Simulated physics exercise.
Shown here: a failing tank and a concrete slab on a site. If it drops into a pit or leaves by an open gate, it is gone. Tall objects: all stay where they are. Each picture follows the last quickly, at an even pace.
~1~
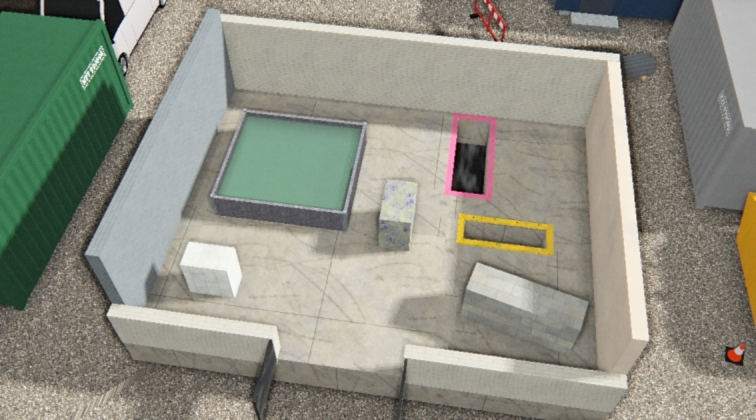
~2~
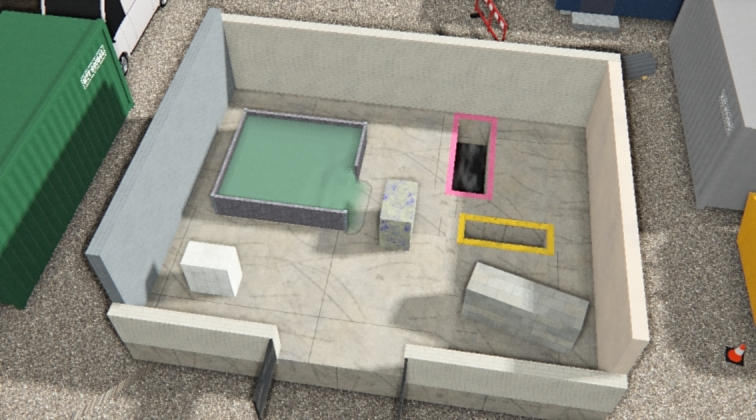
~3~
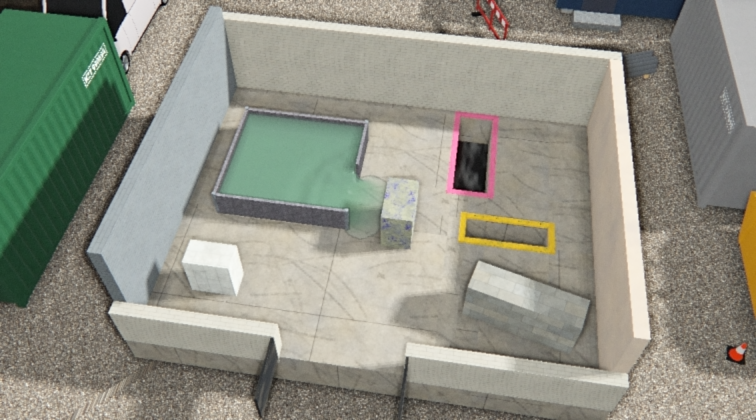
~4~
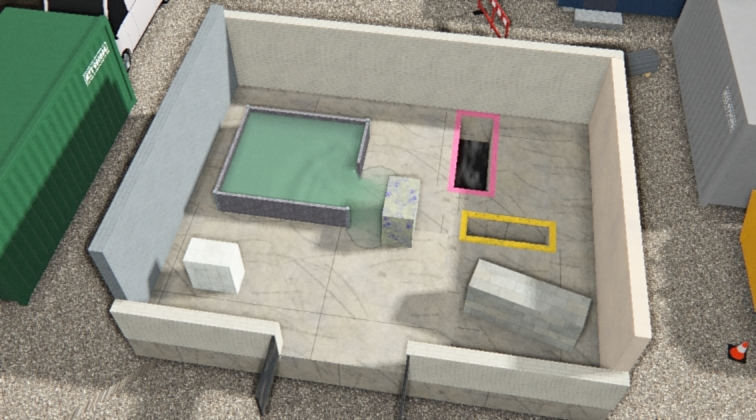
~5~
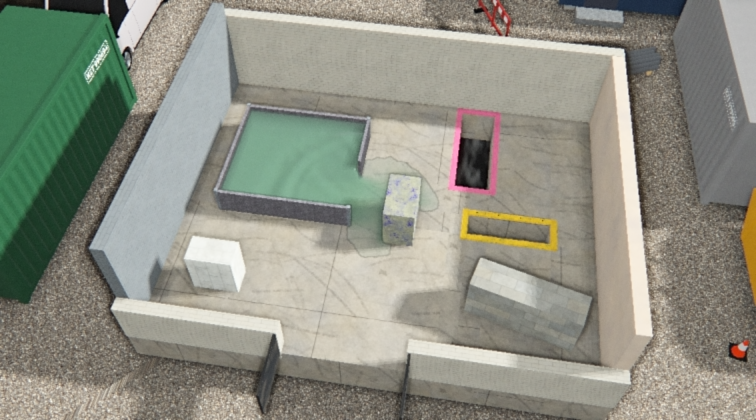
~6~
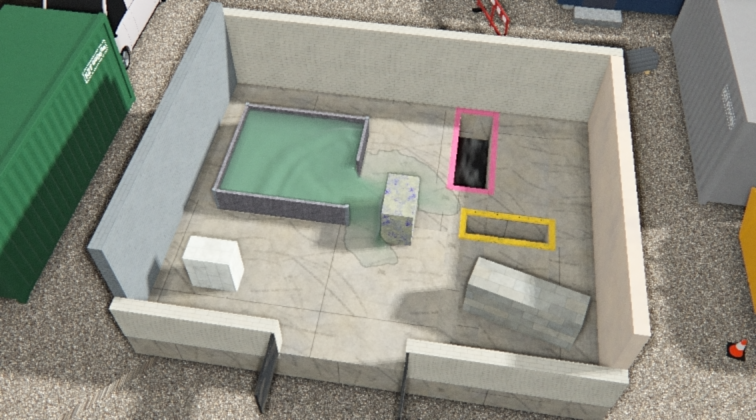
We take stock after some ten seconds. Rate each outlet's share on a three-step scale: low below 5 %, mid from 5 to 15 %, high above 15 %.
Scale: Gate - high, yellow pit - low, pink pit - high.
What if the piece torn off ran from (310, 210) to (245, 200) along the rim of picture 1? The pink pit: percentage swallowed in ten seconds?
I'd estimate the pink pit takes around 0 percent.
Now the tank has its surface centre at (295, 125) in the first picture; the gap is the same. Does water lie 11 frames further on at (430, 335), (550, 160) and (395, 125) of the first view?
In that order: Not flooded, dry, not flooded.
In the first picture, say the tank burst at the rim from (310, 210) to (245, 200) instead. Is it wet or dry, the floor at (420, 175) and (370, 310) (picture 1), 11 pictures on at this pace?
First point: Unwetted; second point: Inundated.
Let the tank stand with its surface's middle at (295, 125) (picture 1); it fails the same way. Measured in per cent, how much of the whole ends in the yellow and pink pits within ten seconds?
Estimated shares - yellow: Some 6 in a hundred; pink: Some 40 in a hundred.
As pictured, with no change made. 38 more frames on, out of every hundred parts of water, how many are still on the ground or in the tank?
Estimate: Some 70 %.
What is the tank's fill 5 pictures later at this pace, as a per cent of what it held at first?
80 percent or so.
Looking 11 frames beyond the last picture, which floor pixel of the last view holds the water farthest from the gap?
Pixel estimate: (587, 192).
A moment on, water covers 15 % of the floor; the gate 0 %, the yellow pit 0 %, the pink pit 1 %.
Next, water covers 35 % of the floor; the gate 1 %, the yellow pit 0 %, the pink pit 4 %.
Then, water covers 45 % of the floor; the gate 6 %, the yellow pit 0 %, the pink pit 9 %.
Later, water covers 60 % of the floor; the gate 12 %, the yellow pit 0 %, the pink pit 17 %.
In the end, water covers 85 % of the floor; the gate 17 %, the yellow pit 0 %, the pink pit 25 %.
